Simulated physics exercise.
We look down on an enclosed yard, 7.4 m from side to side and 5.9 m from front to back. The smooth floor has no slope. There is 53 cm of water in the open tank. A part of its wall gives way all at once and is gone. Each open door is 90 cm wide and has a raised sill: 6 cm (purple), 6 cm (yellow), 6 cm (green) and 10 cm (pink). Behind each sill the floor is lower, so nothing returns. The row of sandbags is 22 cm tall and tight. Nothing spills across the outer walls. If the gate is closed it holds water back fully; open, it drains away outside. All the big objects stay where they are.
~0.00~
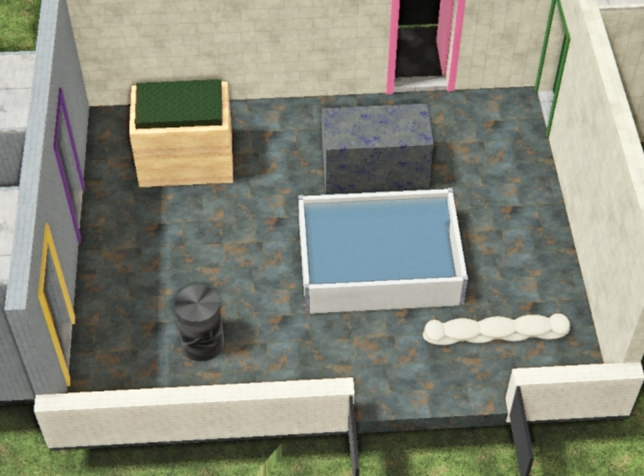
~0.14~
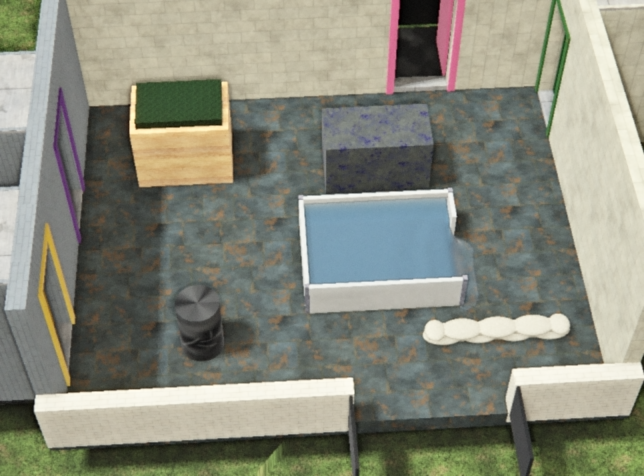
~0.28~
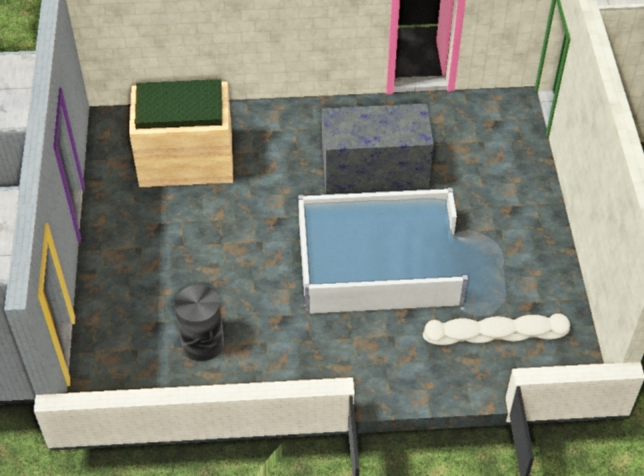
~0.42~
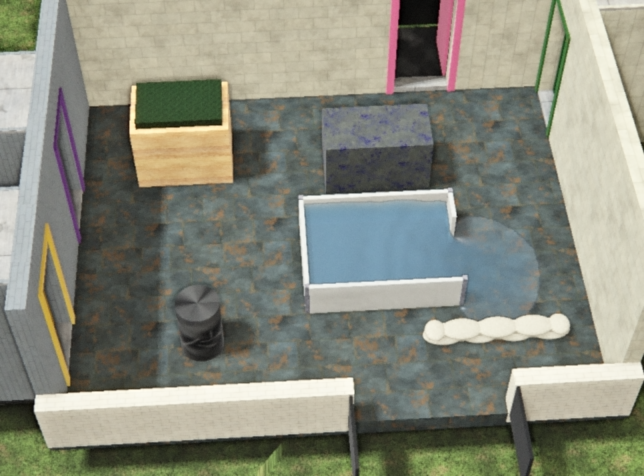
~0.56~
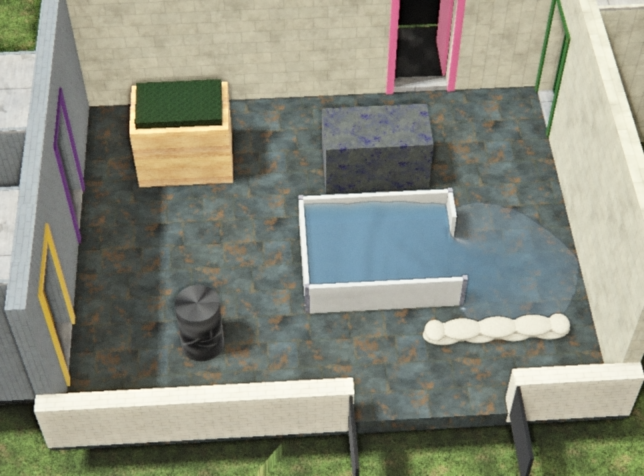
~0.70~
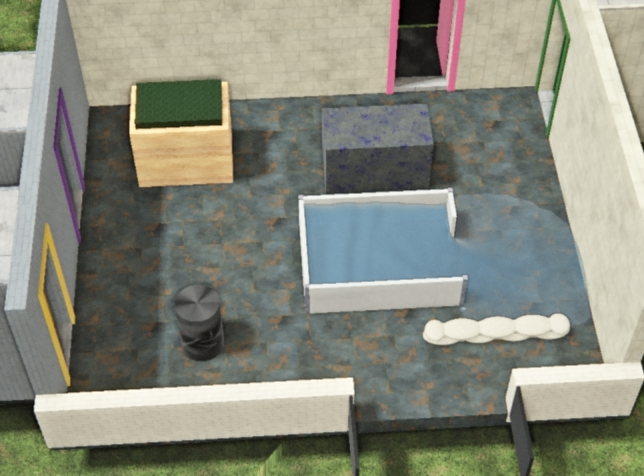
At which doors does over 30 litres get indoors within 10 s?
Within that time: At the purple door it stays under the limit; at the yellow door it does not reach the limit; at the green door it goes over the limit; at the pink door it stays under the limit.
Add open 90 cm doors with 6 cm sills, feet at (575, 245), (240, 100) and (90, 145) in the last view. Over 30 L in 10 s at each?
In turn: Above, under, not over.
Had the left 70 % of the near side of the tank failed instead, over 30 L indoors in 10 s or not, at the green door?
Then: Green below.
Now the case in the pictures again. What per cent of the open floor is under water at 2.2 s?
Near 20 per cent is wet.
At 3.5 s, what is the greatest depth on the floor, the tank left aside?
About 20 cm.
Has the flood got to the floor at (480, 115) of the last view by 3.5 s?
It is flooded.
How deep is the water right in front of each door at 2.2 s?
Depths in cm: Purple 0, yellow 0, green 4, pink 0.
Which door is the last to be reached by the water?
The purple one.
After 1.4 s water covers 10 % of the floor and is deepest (36 cm) near (577, 305); purple door not reached, yellow door not reached, green door not reached, pink door not reached.
After 2.2 s water covers 20 % of the floor and is deepest (32 cm) near (552, 307); purple door not reached, yellow door not reached, green door 4 cm at the sill, 0 L in, pink door not reached.
After 3.5 s water covers 35 % of the floor and is deepest (20 cm) near (572, 285); purple door not reached, yellow door not reached, green door 6 cm at the sill, 1 L in, pink door 10 cm at the sill, 0 L in.
After 6.0 s water covers 60 % of the floor and is deepest (14 cm) near (570, 275); purple door not reached, yellow door not reached, green door 10 cm at the sill, 29 L in, pink door 10 cm at the sill, 2 L in.
After 10.0 s water covers 90 % of the floor and is deepest (9 cm) near (101, 111); purple door 4 cm at the sill, 0 L in, yellow door 4 cm at the sill, 0 L in, green door 8 cm at the sill, 62 L in, pink door 6 cm at the sill, 3 L in.
